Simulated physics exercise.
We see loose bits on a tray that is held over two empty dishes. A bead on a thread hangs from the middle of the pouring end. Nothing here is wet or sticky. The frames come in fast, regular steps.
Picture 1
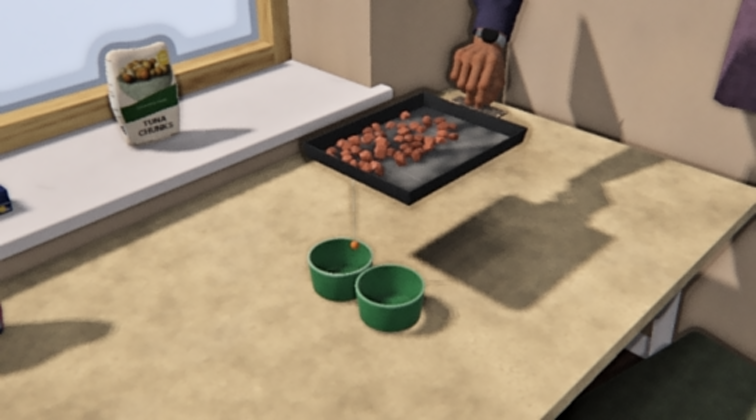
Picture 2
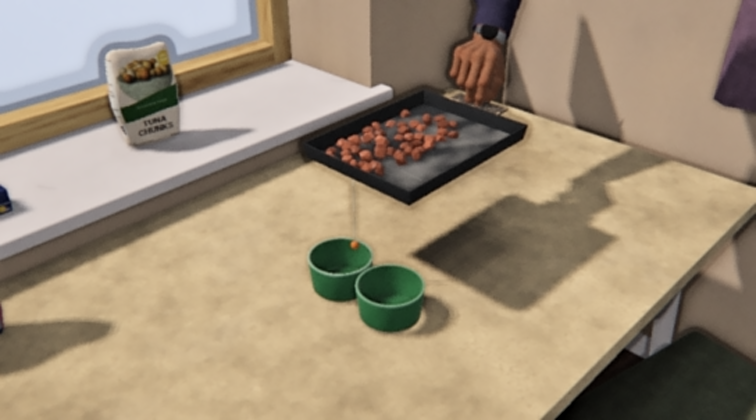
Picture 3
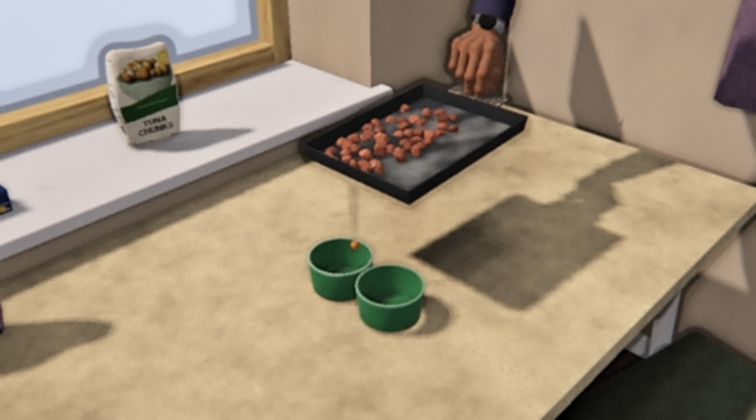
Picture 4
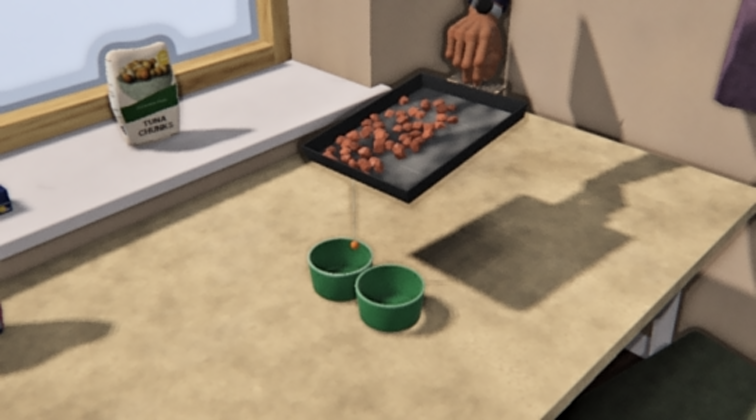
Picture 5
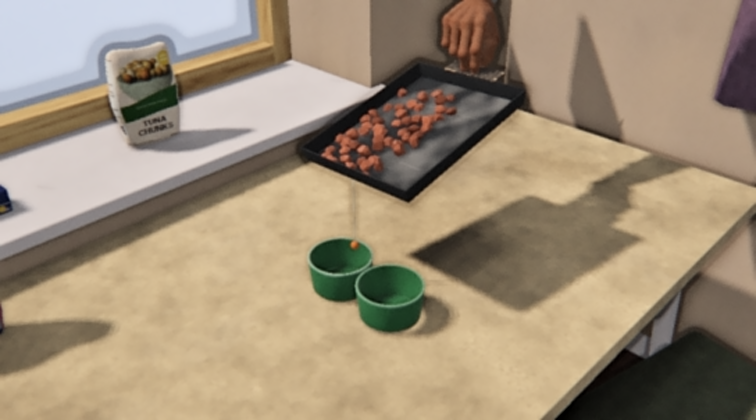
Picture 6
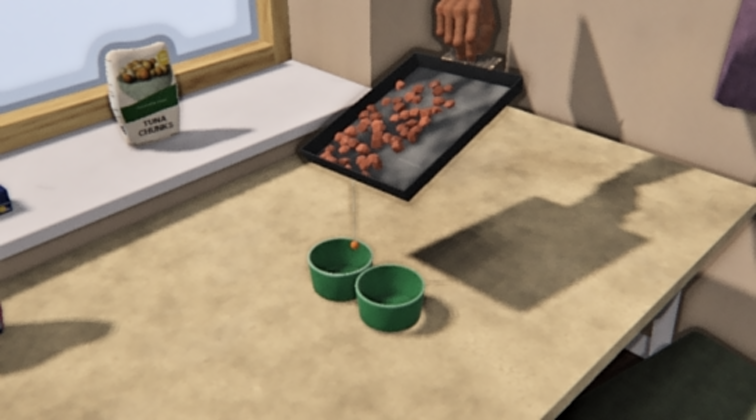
A hand slowly raising the far end of a black tray of reddish-brown bits, behind two green dishes on a table.
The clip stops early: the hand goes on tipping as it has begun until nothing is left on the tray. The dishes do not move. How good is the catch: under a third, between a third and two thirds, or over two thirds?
Caught overall: Less than a third.
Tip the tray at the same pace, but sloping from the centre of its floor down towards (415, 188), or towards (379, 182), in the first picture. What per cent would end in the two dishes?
Near 70 % and 50 %.
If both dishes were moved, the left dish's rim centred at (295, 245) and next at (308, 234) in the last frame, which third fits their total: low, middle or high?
At the first place above two thirds, at the second the middle third.
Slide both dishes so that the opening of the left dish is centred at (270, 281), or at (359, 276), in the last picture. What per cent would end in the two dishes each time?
The first gives 0 %, the second 10 %.
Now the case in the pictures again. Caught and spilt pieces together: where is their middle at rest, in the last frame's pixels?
At about (301, 281).
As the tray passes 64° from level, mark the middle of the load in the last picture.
Around (335, 151).
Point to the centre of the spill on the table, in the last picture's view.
Roughly at (271, 282).
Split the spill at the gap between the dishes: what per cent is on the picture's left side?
About 100 per cent.
Just after the last frame, tray tipped steeply; every one on the tray.
A moment on, tray tipped past a quarter turn; roughly half on the tray; just a few in the left dish; roughly a quarter outside both; roughly a third in the air.
Further on, tray tipped past a quarter turn; roughly a quarter in the left dish; the larger part outside both.
When it is over, tray tipped past a quarter turn; not one in the right dish; roughly a quarter in the left dish; the larger part outside both.
